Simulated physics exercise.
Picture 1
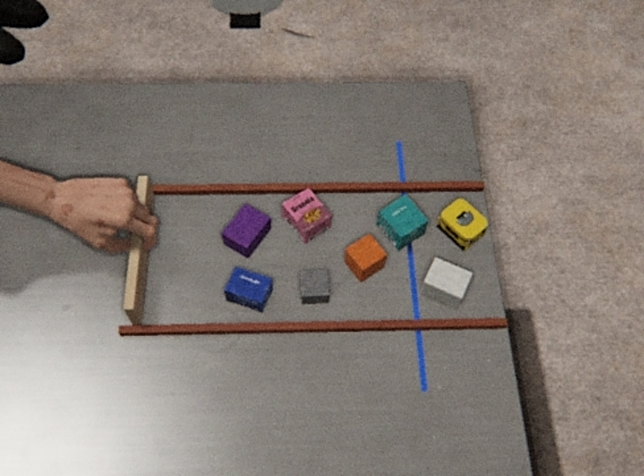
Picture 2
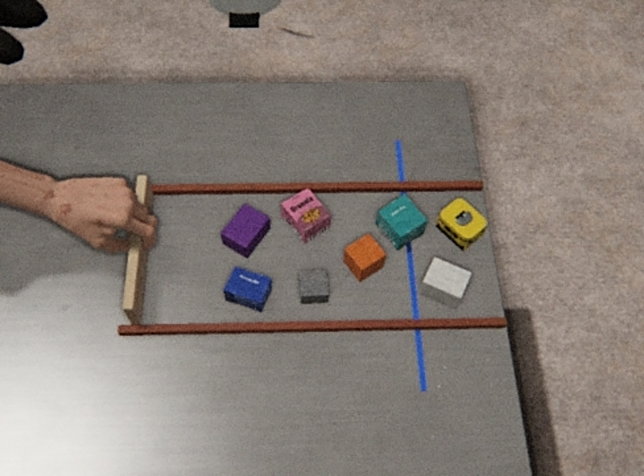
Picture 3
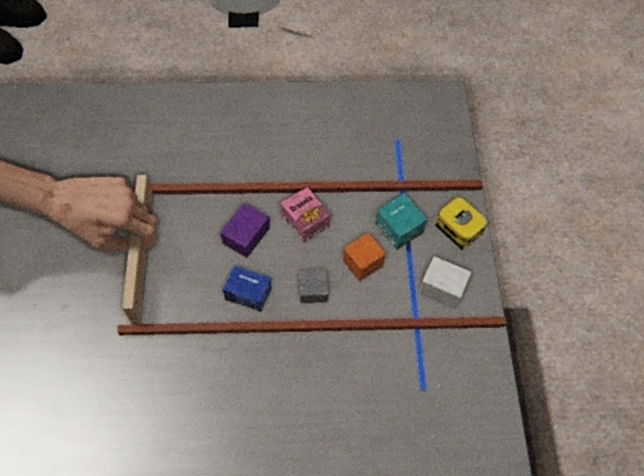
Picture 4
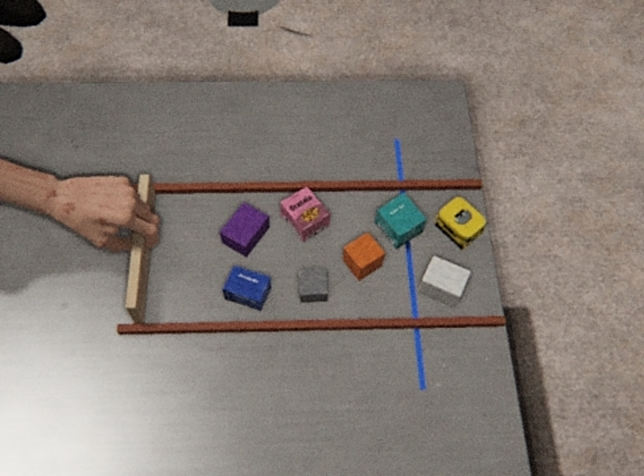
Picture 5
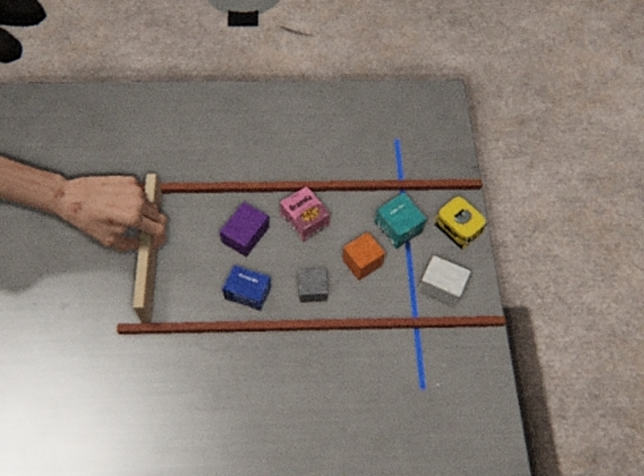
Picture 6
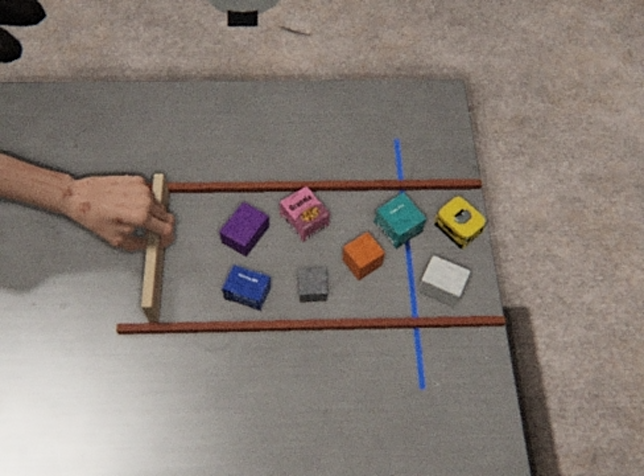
A grey tabletop above a beige, carpet-like floor is seen from overhead by a nearly still camera. Between two reddish rails lie purple, blue, pink, grey and orange blocks, with a teal box and a white block near a blue line and a yellow case at the right. At the left, a hand holds a pale wooden board, still at first, then slides it slightly right, touching none of the blocks.
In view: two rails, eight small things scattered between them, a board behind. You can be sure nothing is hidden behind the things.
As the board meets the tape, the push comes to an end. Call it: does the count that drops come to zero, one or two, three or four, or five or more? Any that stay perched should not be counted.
It comes to one or two.
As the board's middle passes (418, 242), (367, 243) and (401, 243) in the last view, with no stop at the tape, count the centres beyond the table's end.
In that order 3, 0 and 1.
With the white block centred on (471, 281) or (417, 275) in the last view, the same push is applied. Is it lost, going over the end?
First spot, it is safe; second spot, it is safe.
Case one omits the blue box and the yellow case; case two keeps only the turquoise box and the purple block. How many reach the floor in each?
Tally per try: 0 / 0.
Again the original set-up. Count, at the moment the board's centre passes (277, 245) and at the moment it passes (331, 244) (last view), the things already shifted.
Answer - first 4, then 6.
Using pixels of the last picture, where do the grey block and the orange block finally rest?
First: About (467, 291); second: About (430, 256).
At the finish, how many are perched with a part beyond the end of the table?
The total would be 2.
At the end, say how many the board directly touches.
That would be 3 of them.
A little later, none off yet; yellow case at rest near (460, 223); white block at rest near (444, 282); turquoise box at rest near (400, 221).
Next, none off yet; yellow case at rest near (460, 223); white block at rest near (444, 282); turquoise box shifted a little near (418, 223).
When it is over, the number that fall off is one or two; down, yellow case.
